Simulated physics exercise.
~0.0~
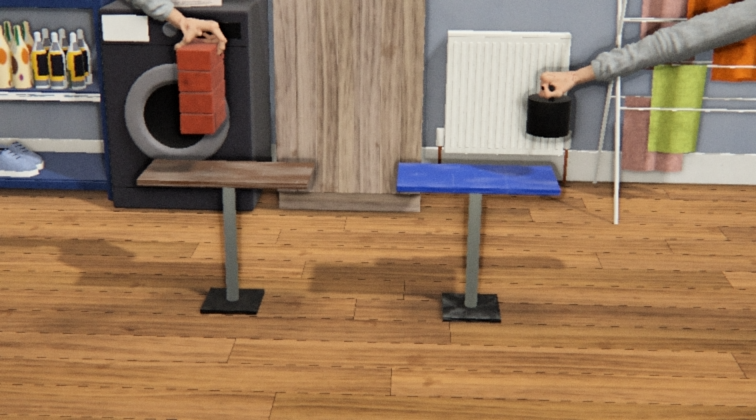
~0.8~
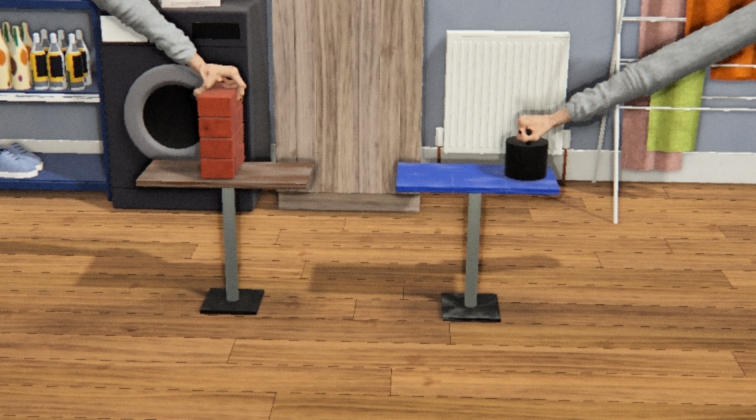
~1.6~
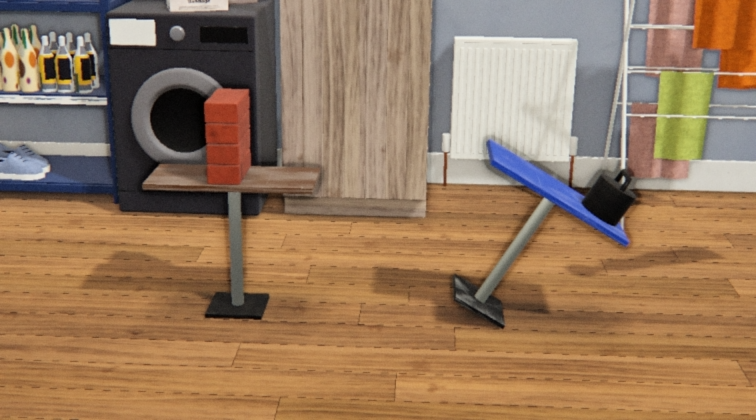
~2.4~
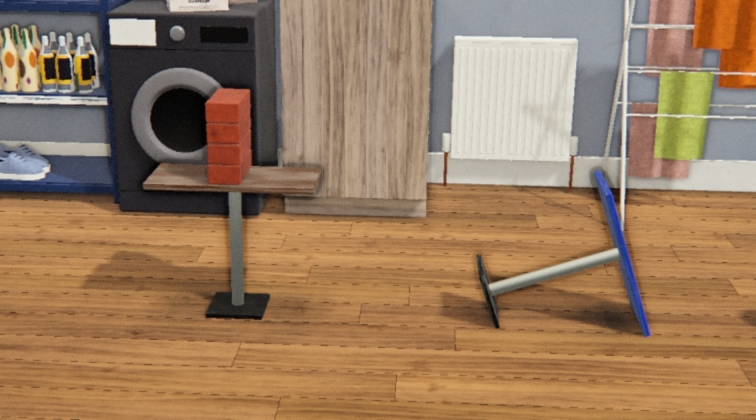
In a room with a washing machine, hands set red bricks on a brown stand and a black object on a blue side table, which topples rightward.
